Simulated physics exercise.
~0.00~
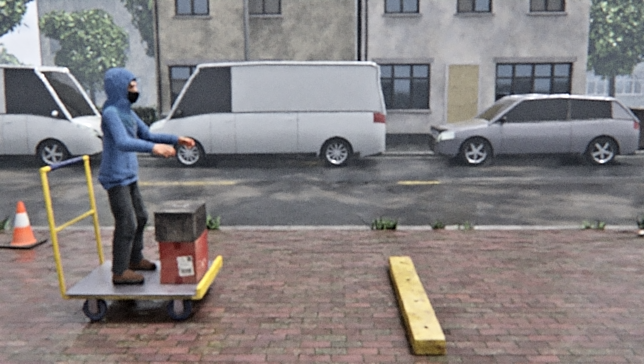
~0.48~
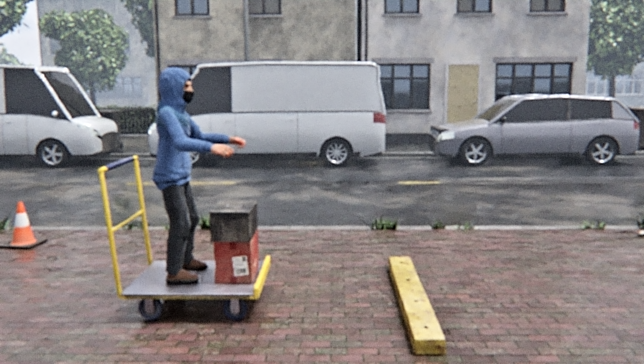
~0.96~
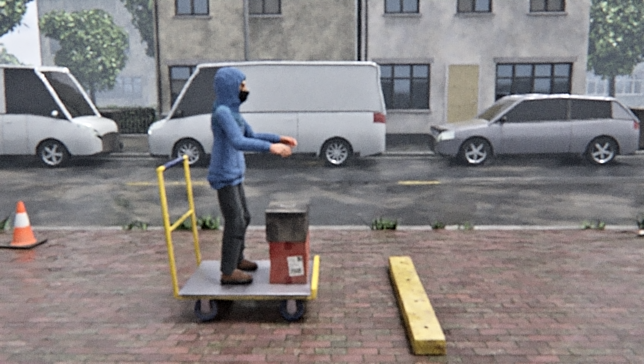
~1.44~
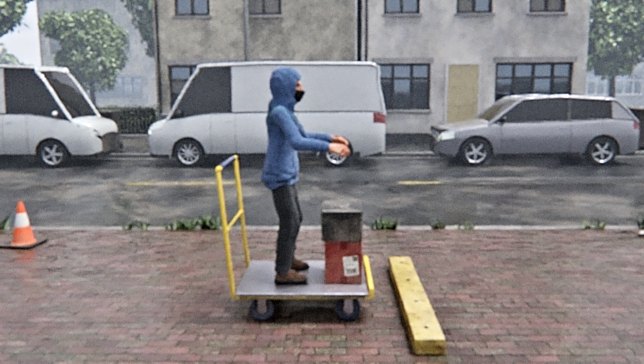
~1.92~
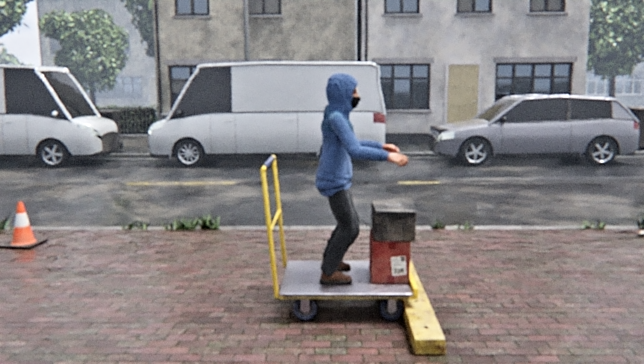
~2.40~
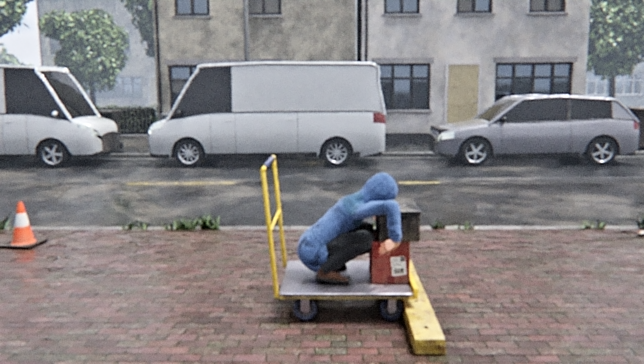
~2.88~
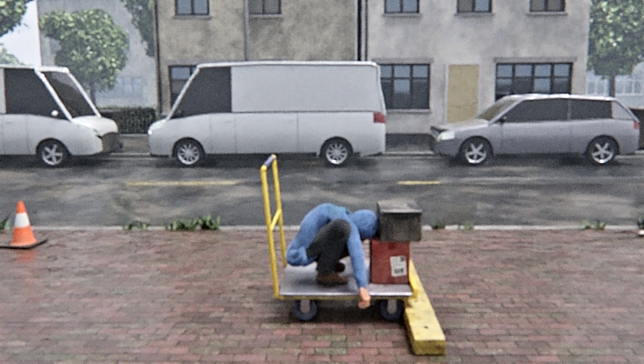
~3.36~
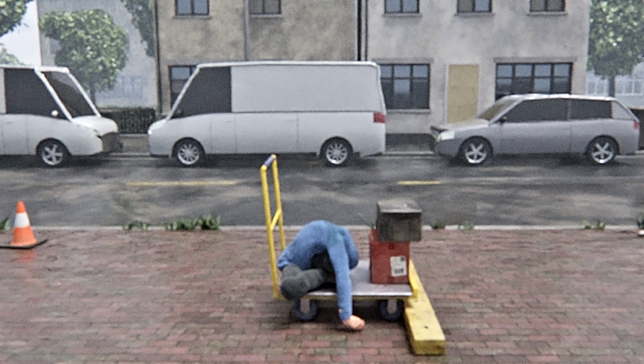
A trolley rolls right, stops against a yellow kerb, and its hooded rider crumples beside the boxes.
